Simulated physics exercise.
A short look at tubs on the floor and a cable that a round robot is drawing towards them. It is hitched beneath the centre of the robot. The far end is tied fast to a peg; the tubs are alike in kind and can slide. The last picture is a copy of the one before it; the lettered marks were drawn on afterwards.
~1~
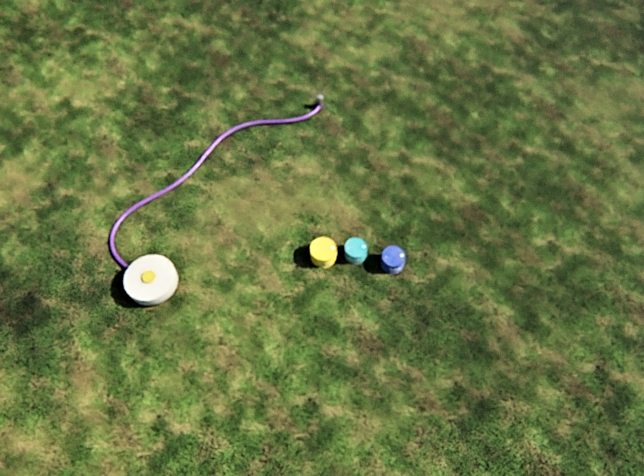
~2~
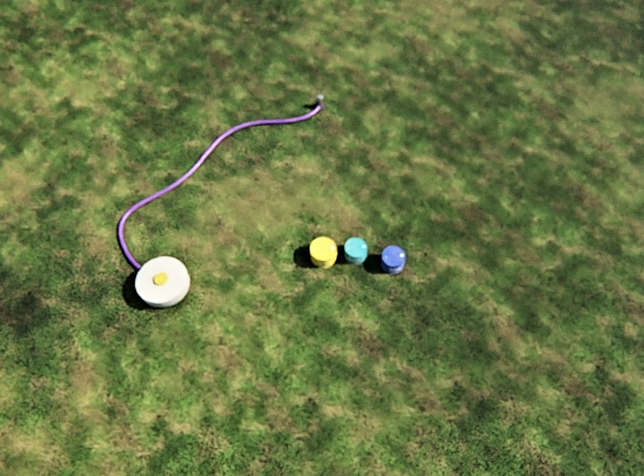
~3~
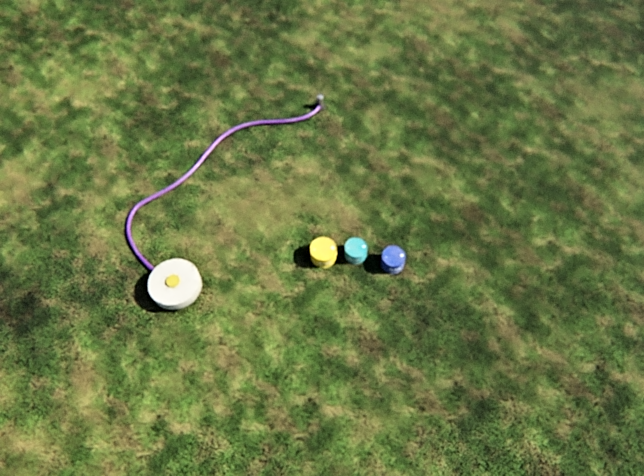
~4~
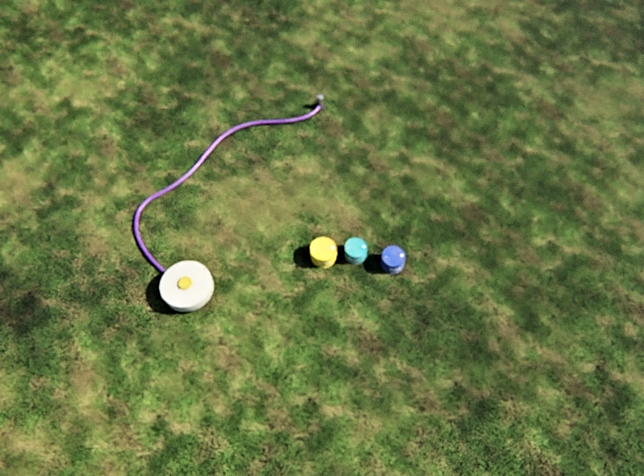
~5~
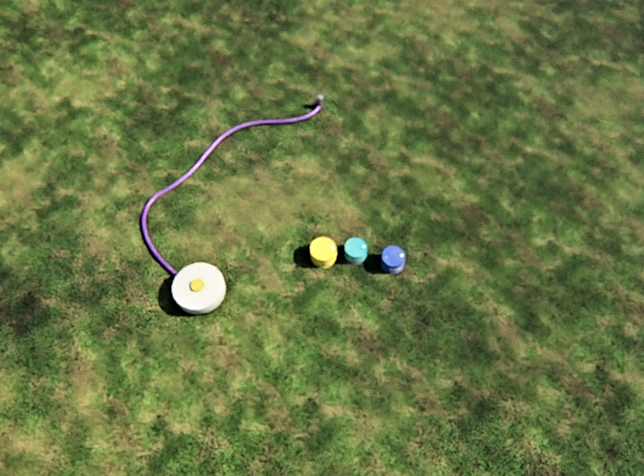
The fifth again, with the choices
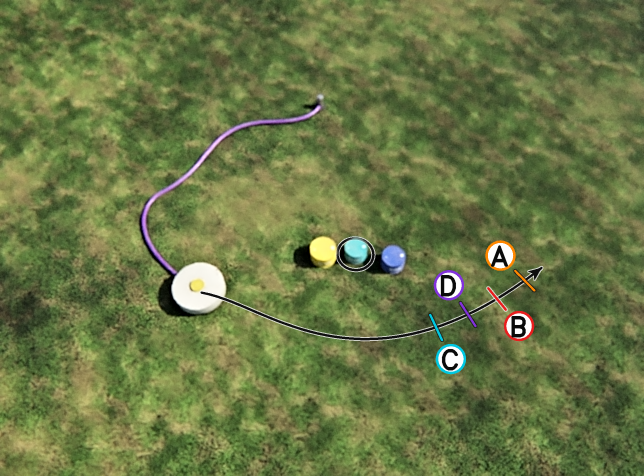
A round white robot with a yellow centre slides slowly a short way right across the green, mottled floor, drawing a curved purple cable along behind it, while the yellow, turquoise and blue tubs stay still in a row.
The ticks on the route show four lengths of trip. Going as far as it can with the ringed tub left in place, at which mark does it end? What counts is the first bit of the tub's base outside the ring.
The farthest safe stop is B.
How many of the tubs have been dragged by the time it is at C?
By then, none.
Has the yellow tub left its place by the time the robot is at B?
Yes.
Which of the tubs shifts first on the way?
The yellow tub.
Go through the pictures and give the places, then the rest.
In the first frame, robot (152, 280); peg (320, 102); turquoise tub (356, 251).
In the second frame, robot (164, 283); blue tub (393, 260).
In the third frame, robot (175, 285); turquoise tub (356, 251).
In the fourth frame, robot (187, 287); blue tub (393, 260).
In the fifth frame, robot (200, 289); turquoise tub (356, 251); yellow tub (324, 253); blue tub (393, 260).
On the marked copy, A at (525, 281); B at (497, 299); C at (436, 327); D at (468, 314); the ring at (355, 254); the route from (201, 293) via (387, 338) to (542, 268).
Taking B. A third of the way, robot (301, 326); turquoise tub (356, 251).
Two thirds of the way, robot (415, 330); turquoise tub (356, 251).
When it is over, robot (499, 295); turquoise tub (359, 251); yellow tub (336, 244); the turquoise tub is still in its ring.
As for the rest, A drags the ringed tub to (372, 244); C is safe but short; D is safe but short.
